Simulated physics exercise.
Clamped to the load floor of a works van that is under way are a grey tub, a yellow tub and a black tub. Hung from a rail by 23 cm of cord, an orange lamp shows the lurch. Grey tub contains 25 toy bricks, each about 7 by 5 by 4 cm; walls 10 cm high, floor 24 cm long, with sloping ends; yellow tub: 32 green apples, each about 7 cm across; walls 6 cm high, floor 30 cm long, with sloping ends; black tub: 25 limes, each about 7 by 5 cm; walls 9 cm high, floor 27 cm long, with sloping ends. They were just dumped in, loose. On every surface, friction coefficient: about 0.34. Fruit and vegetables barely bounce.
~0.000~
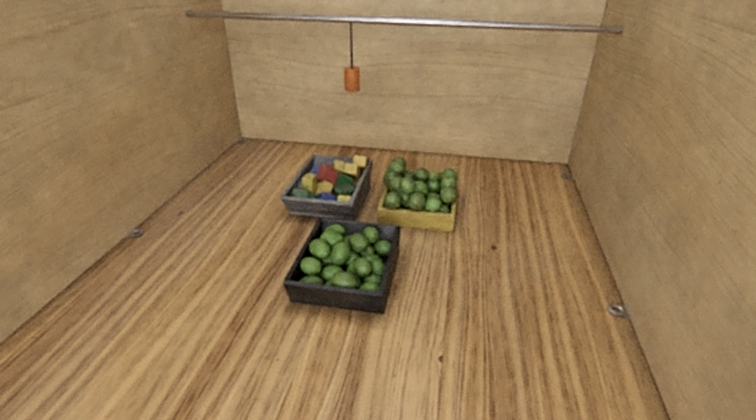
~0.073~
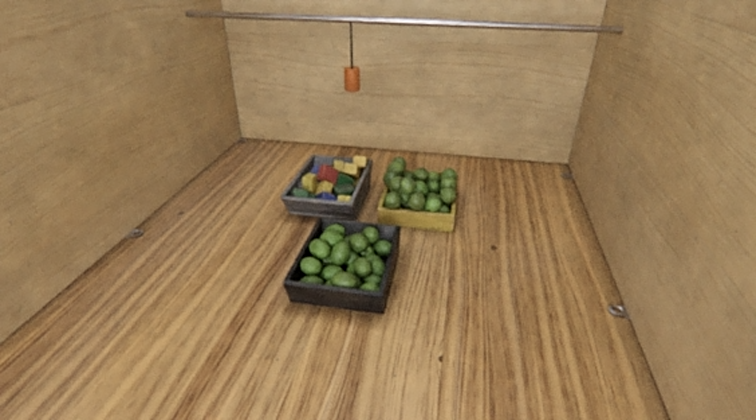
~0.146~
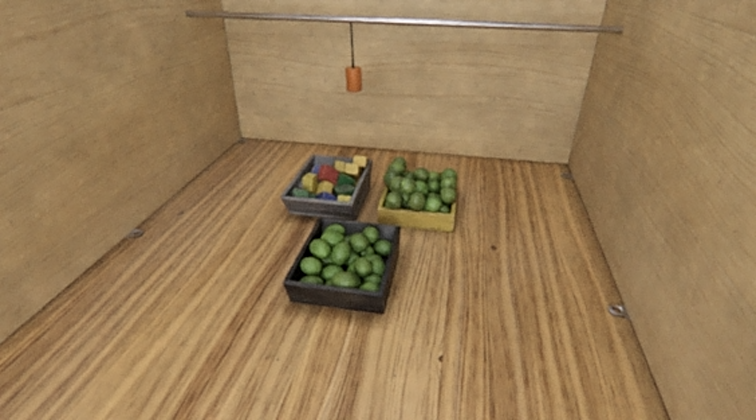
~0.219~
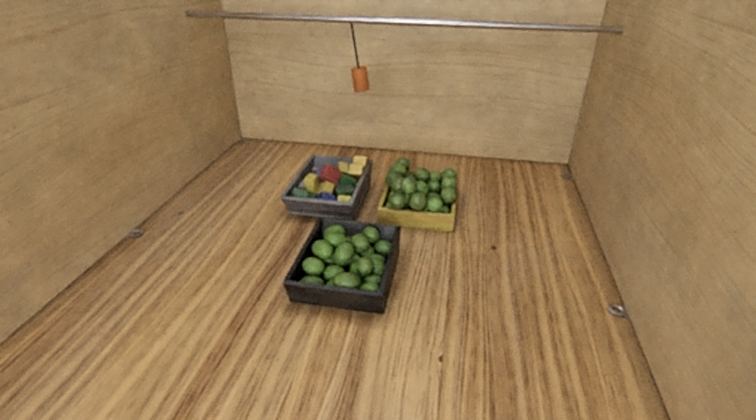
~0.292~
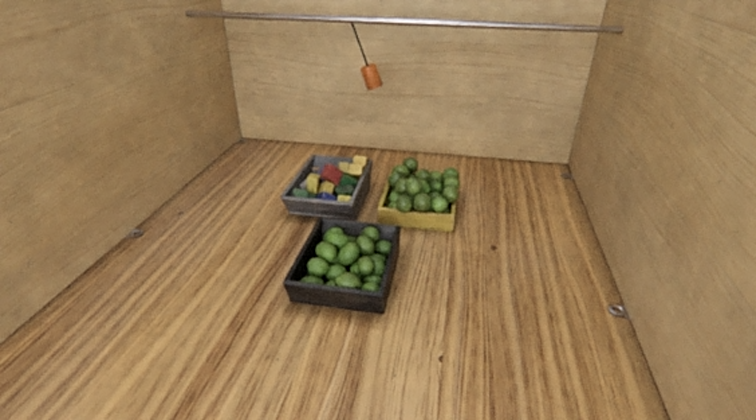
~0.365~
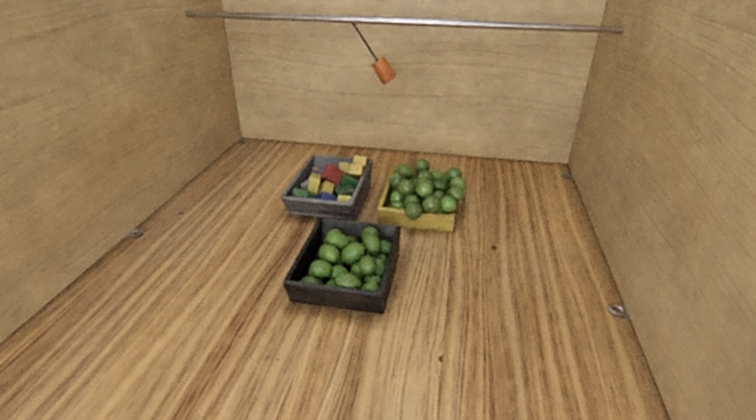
The clip shows grey, yellow and black tubs on a wooden floor, holding coloured blocks and green fruit. An orange lamp hangs nearly still, then swings right as the fruit shifts rightward, most noticeably in the yellow tub.
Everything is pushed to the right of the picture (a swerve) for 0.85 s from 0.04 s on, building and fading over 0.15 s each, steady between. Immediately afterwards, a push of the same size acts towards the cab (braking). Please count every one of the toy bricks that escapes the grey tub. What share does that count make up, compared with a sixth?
One in six is not reached.
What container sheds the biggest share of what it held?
The yellow tub.
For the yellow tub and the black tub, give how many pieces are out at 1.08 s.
Estimate at that time - yellow tub 12, black tub 0, give or take.
After 0.68 s, grey tub 25 in, 0 out, yellow tub 23 in, 9 out and black tub 25 in, 0 out.
After 1.08 s, grey tub 25 in, 0 out, yellow tub 21 in, 11 out and black tub 25 in, 0 out.
After 1.63 s, grey tub 25 in, 0 out, yellow tub 19 in, 13 out and black tub 25 in, 0 out.
Final count (at 2.34 s), grey tub 25 in, 0 out, yellow tub 18 in, 14 out and black tub 25 in, 0 out. Asked share, 0 of 25, 0 per cent.
